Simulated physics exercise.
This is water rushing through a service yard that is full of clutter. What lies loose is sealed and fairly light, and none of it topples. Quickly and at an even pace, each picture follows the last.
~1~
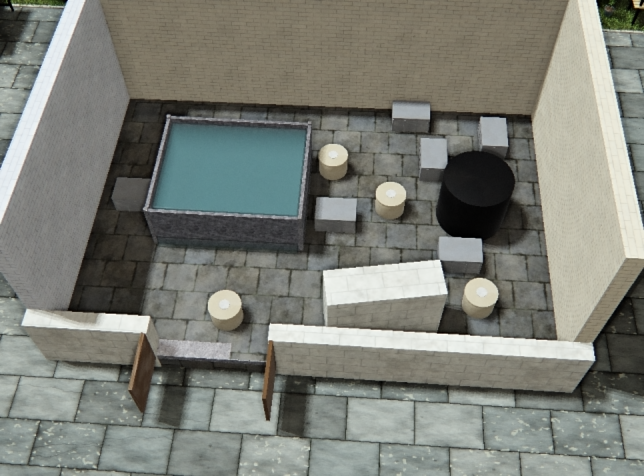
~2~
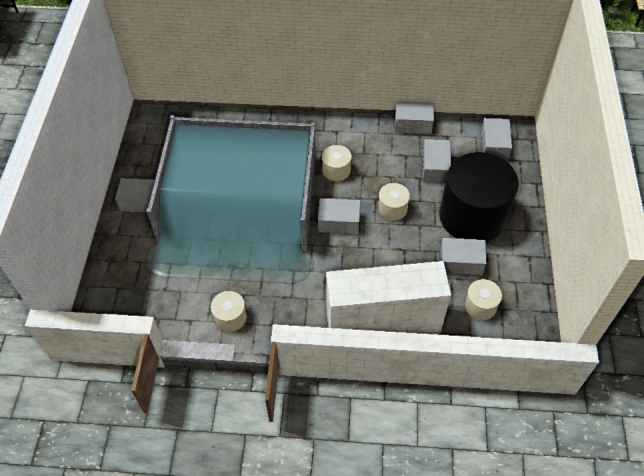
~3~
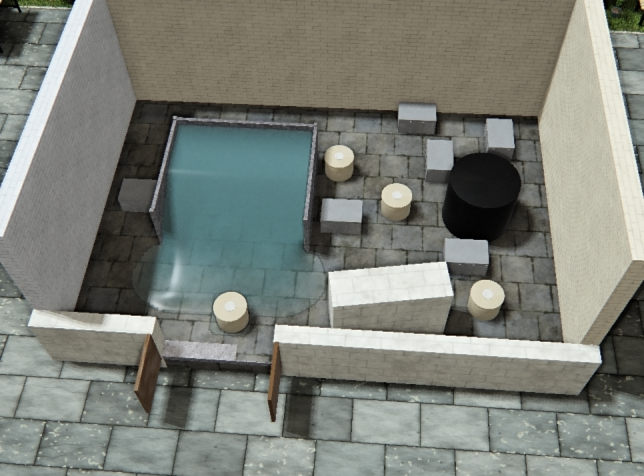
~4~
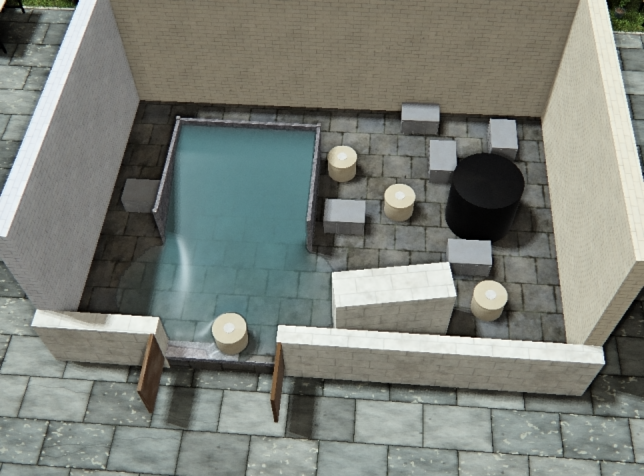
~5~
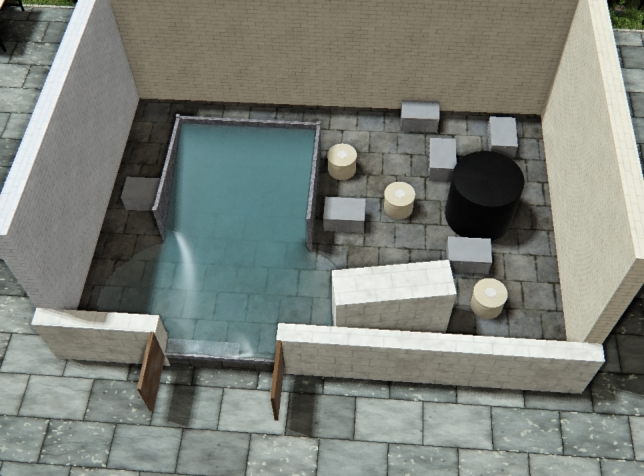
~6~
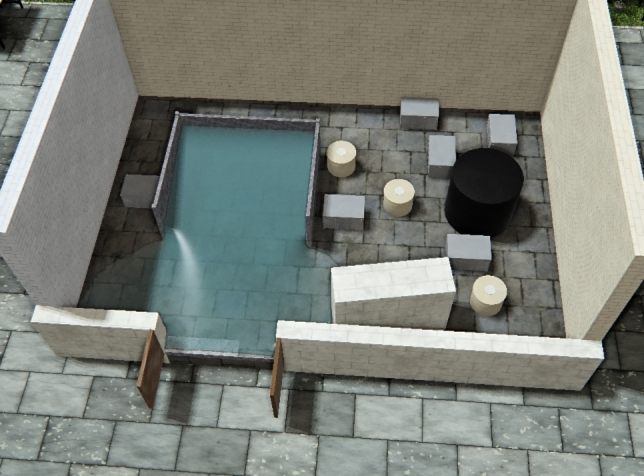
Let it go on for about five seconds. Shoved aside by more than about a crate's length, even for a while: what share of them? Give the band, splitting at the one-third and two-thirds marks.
The share lands in the bottom band, under a third.
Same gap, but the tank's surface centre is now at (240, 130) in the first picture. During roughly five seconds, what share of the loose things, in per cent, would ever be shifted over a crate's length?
Close to 20 %.
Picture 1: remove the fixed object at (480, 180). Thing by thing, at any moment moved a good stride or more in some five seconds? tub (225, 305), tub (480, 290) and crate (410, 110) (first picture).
Went a long way, then never got far, then never got far.
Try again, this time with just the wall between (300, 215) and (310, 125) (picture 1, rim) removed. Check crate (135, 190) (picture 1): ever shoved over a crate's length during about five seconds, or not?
My verdict on that one: Stays short of it.
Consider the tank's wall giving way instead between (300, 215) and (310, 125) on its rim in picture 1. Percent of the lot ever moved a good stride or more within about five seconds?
Close to 80 in a hundred.
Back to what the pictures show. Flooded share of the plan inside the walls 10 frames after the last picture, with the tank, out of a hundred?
I'd put it at some 45 per cent.
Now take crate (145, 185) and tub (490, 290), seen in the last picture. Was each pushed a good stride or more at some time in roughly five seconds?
First: At least that; second: Below that.
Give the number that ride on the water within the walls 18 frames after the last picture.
By my count, 0.
A moment on, 1 of 10 are well off their spots; 0 afloat.
Next, 1 of 10 are well off their spots; 0 afloat.
Later, 2 of 10 are well off their spots; 0 afloat.
In the end, 3 of 10 are well off their spots, and 3 have been at some point; 1 afloat.
